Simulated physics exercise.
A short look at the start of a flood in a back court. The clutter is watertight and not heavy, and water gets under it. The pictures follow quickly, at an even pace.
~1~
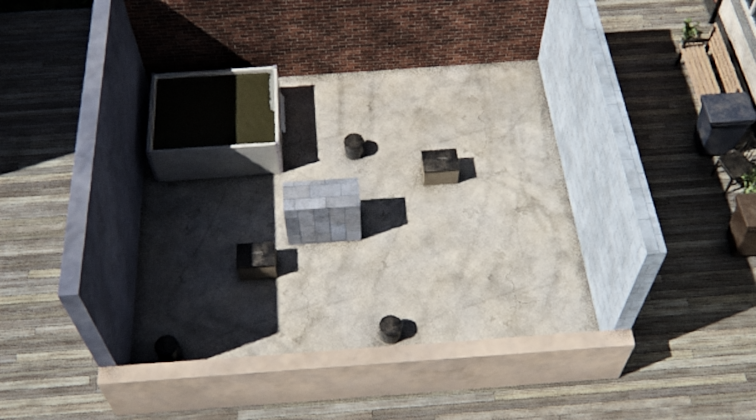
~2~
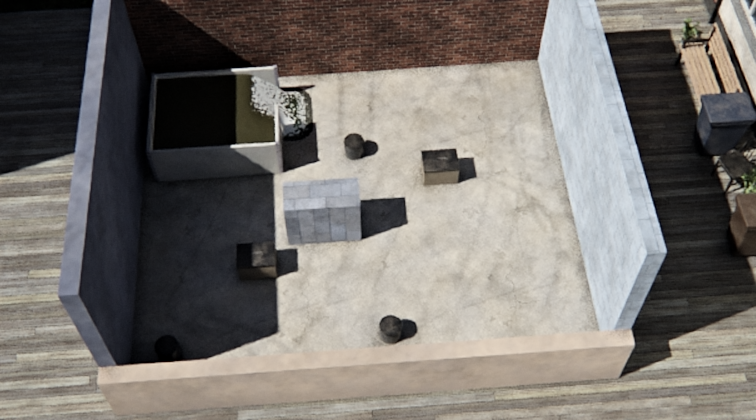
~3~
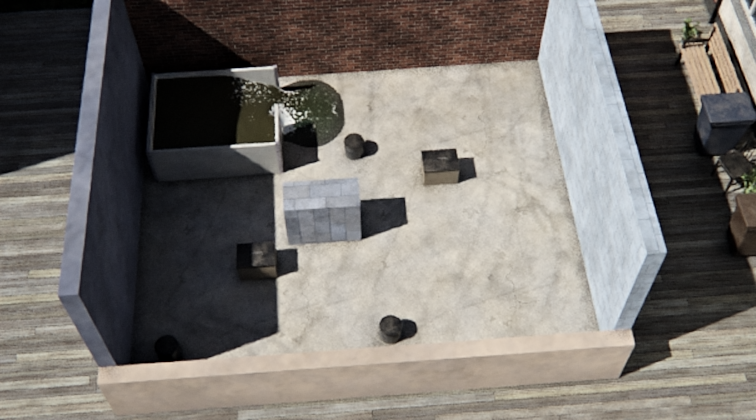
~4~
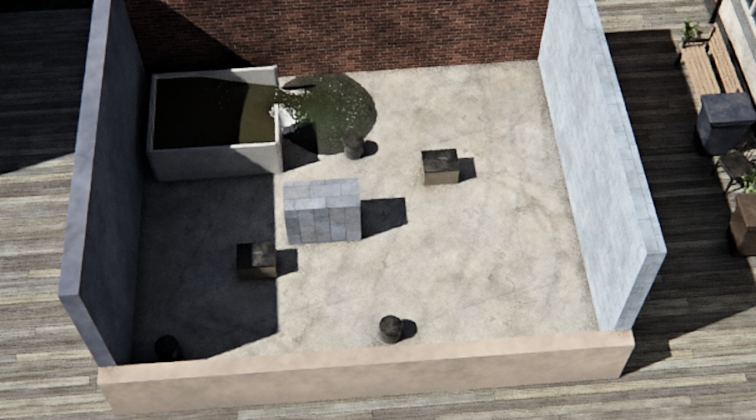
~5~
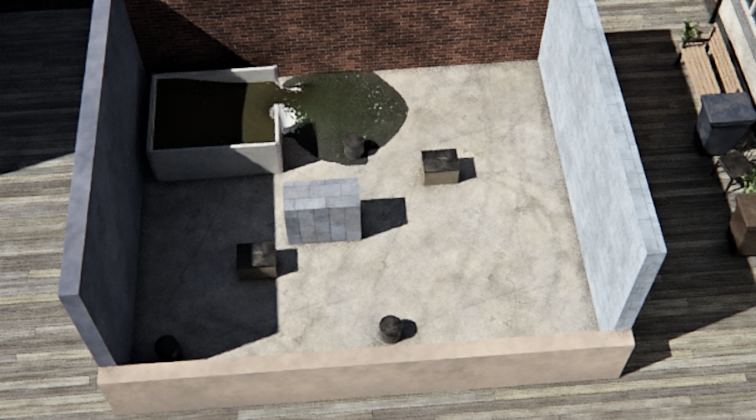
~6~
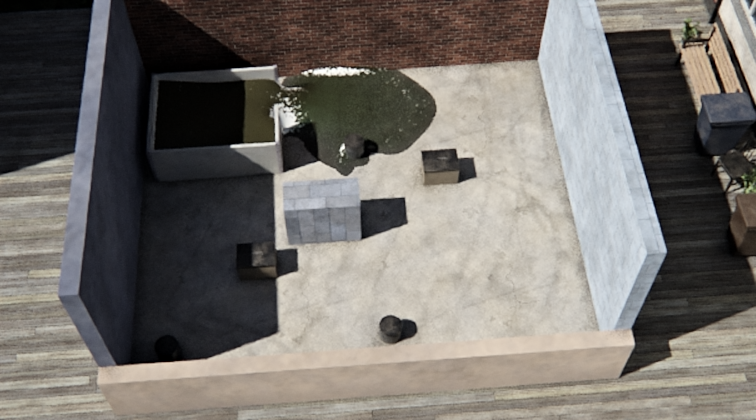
At first, a walled court lies dry, with dark pails, crates and a grey block standing near an open tank. Water bursts from the tank's right side in a white splash, then spreads rightward as a dark green pool, surrounding the nearest pail, while the objects stay in place.
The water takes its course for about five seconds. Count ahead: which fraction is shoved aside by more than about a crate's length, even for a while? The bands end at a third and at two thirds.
That comes to between one and two thirds.
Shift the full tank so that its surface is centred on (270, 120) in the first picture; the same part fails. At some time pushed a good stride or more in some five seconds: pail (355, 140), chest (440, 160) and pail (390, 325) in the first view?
In that order: Less than that, moved that far, never so far.
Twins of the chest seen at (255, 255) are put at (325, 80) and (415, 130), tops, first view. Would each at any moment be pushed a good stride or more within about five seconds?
One after the other: Moved that far, pushed that far.
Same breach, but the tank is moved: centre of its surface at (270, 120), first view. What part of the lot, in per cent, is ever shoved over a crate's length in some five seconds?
Near 20 in a hundred.
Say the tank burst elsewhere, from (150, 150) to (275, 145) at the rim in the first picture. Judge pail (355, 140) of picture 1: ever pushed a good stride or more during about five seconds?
My call: Never so far.
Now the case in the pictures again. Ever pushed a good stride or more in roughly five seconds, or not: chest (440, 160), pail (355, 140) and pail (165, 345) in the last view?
In that order: Shifted that much, shifted that much, never so far.
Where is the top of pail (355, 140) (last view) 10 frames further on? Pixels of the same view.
Roughly at (374, 170).
A moment on, 0 of 5 are well off their spots; 0 afloat.
Next, 1 of 5 are well off their spots; 0 afloat.
Later, 2 of 5 are well off their spots; 0 afloat.
In the end, 2 of 5 are well off their spots, and 2 have been at some point; 1 afloat.
